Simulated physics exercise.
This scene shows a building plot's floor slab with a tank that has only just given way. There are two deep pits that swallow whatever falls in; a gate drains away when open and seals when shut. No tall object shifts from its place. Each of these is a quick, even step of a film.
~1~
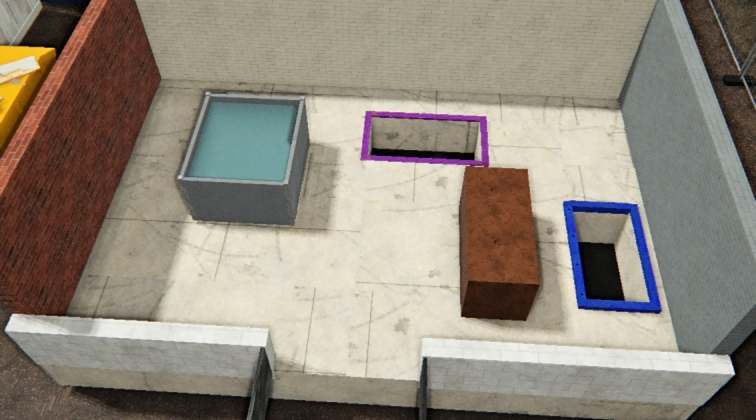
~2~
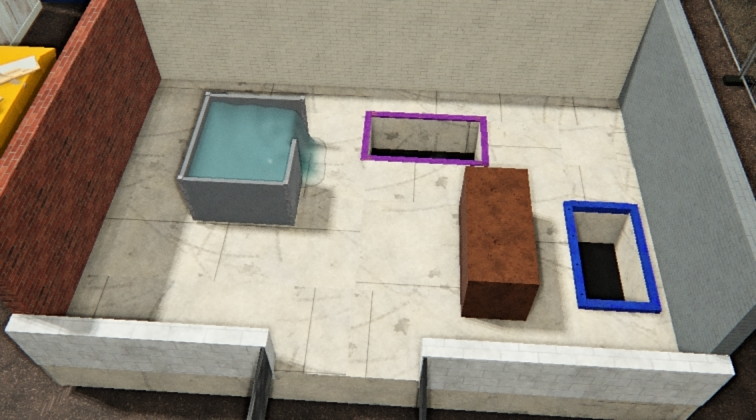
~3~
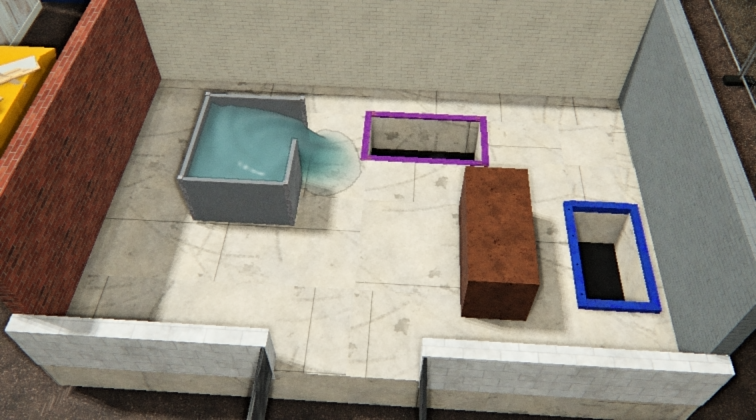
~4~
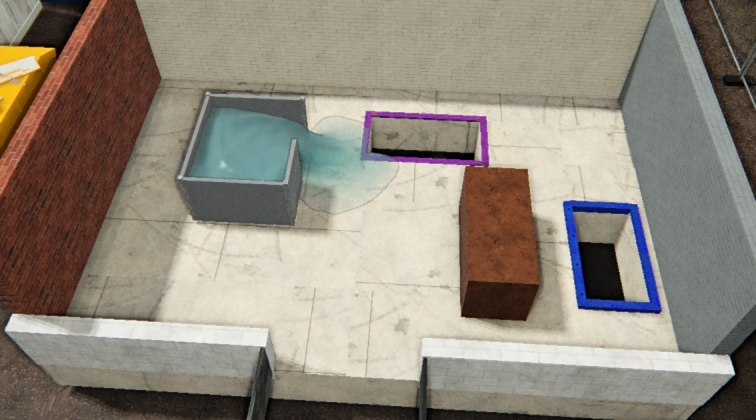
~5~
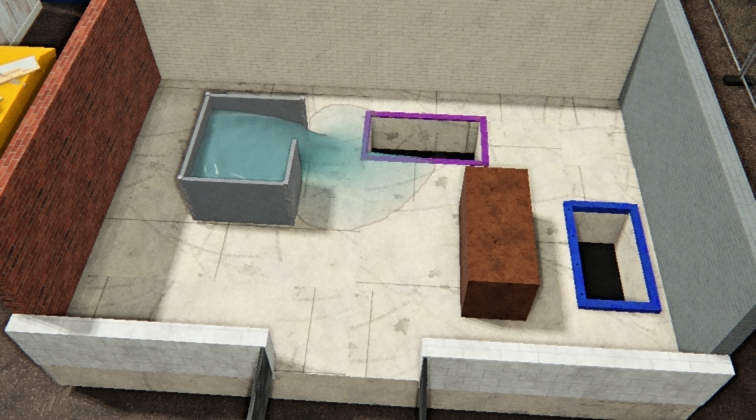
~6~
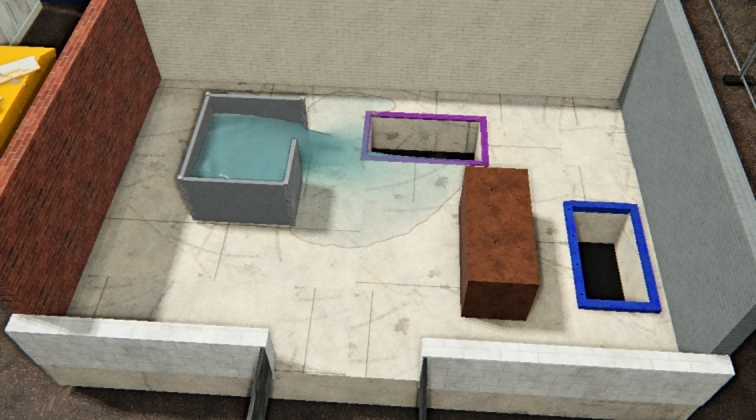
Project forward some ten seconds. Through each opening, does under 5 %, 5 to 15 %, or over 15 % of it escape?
Outcome: The gate swallows five to fifteen per cent; the purple pit swallows beyond fifteen per cent; the blue pit swallows below five per cent.
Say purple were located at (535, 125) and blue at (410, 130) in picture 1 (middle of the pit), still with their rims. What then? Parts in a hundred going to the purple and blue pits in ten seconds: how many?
Purple 10 %; blue 35 %.
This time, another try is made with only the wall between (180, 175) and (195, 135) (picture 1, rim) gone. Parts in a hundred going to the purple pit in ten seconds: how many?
Roughly 25 per cent goes to the purple pit.
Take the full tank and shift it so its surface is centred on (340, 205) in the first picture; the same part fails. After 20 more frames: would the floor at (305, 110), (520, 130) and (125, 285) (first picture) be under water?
Checking the three spots, I get high and dry, swamped, high and dry.
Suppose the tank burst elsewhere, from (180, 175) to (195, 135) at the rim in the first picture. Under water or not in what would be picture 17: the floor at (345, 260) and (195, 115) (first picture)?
Well, the first place ends up left untouched, and the second one drenched.
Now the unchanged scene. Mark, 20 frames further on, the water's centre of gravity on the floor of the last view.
Somewhere near (377, 188).
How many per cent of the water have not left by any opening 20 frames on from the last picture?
Close to 64 in a hundred.
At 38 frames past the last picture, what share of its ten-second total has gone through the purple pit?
It would be roughly 80 percent of the ten-second total.
A moment on, water covers 25 % of the floor; the gate 0 %, the purple pit 15 %, the blue pit 0 %.
Next, water covers 35 % of the floor; the gate 0 %, the purple pit 25 %, the blue pit 1 %.
Then, water covers 45 % of the floor; the gate 1 %, the purple pit 34 %, the blue pit 1 %.
Later, water covers 50 % of the floor; the gate 5 %, the purple pit 42 %, the blue pit 1 %.
In the end, water covers 50 % of the floor; the gate 7 %, the purple pit 54 %, the blue pit 1 %.
